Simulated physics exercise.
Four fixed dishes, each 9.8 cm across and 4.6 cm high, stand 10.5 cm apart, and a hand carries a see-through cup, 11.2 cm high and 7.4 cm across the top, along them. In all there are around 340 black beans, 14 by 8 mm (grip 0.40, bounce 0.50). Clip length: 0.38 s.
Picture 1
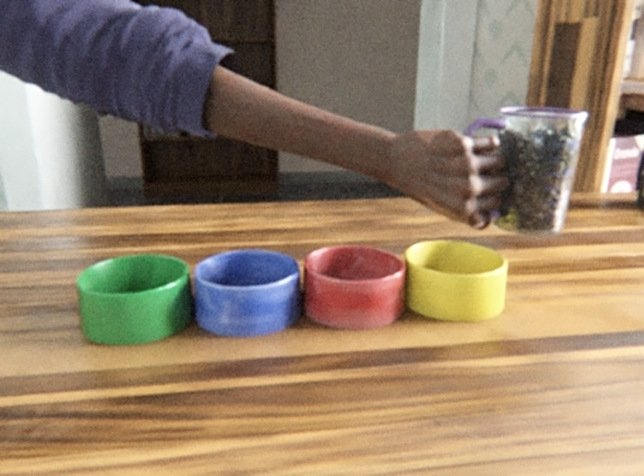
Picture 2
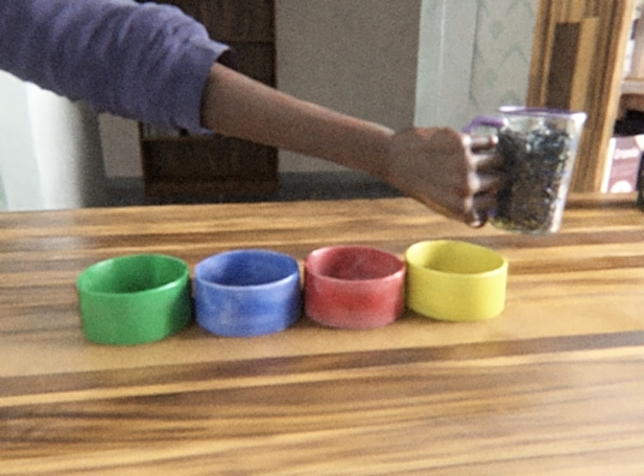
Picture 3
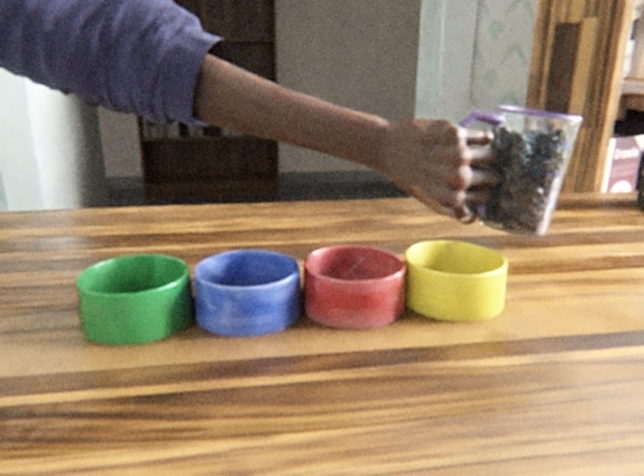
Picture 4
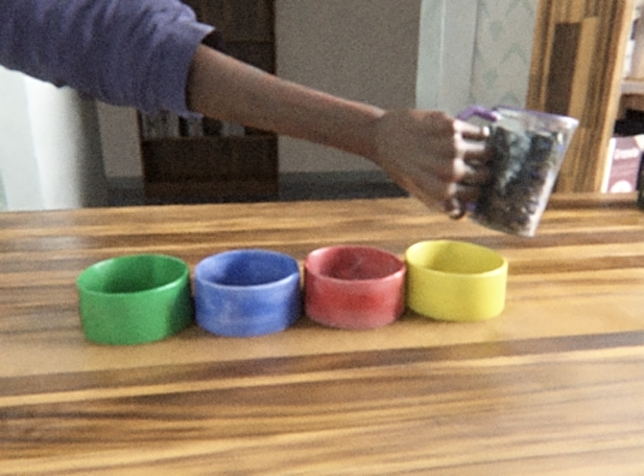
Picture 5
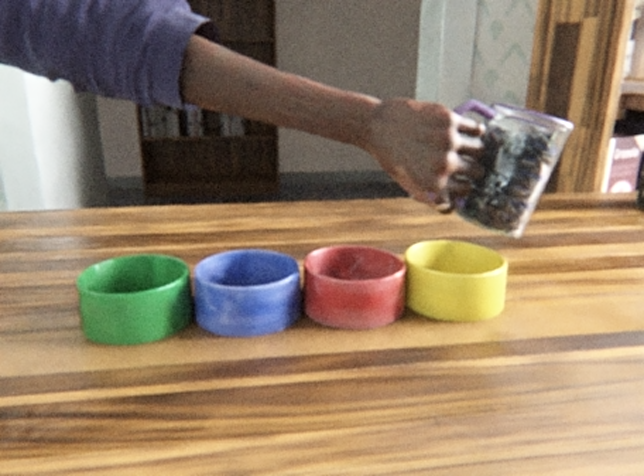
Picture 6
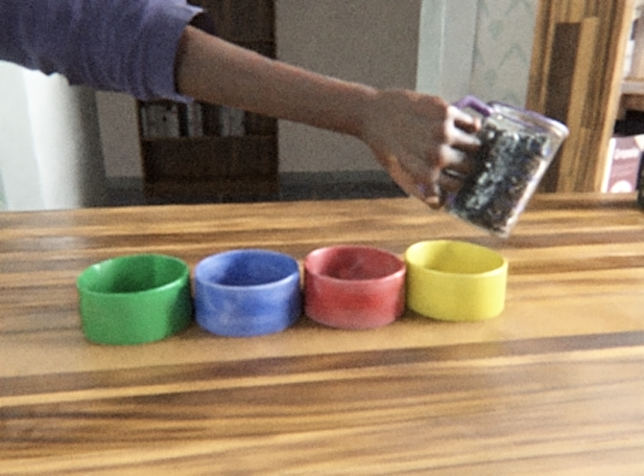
A hand moves a clear cup of dark beans slightly left while tilting it rightward.
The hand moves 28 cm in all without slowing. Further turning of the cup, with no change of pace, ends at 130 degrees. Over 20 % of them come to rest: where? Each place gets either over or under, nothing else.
At the end, red dish: I think it's going to gather in excess of a fifth of the pieces; blue dish: I think it's going to gather a fifth or less of the pieces; green dish: I think it's going to gather a fifth or less of the pieces; yellow dish: I think it's going to gather in excess of a fifth of the pieces; counter: I think it's going to gather a fifth or less of the pieces.
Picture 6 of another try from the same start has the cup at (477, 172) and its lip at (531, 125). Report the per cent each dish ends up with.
Red 70, blue 10, green 0, yellow 0.
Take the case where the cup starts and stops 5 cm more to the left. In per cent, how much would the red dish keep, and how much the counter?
Red: 80, counter: 10.
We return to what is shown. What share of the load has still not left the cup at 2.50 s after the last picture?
It comes out close to 0 per cent.
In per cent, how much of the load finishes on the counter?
10 per cent.
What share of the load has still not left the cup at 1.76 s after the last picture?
Roughly 0 %.
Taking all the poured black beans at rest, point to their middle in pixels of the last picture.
Near (380, 288).
Then, 1.06 s after the last picture, tilt 93 degrees; cup holds 95 %, yellow 5 %.
Then, 1.76 s after the last picture, tilt 130 degrees; cup holds 0 %, red 60 %, yellow 30 %.
Then, 2.50 s after the last picture, tilt 130 degrees; cup holds 0 %, red 60 %, yellow 30 %.
In the end, red 60 %, blue 0 %, green 0 %, yellow 30 %, counter 10 %.
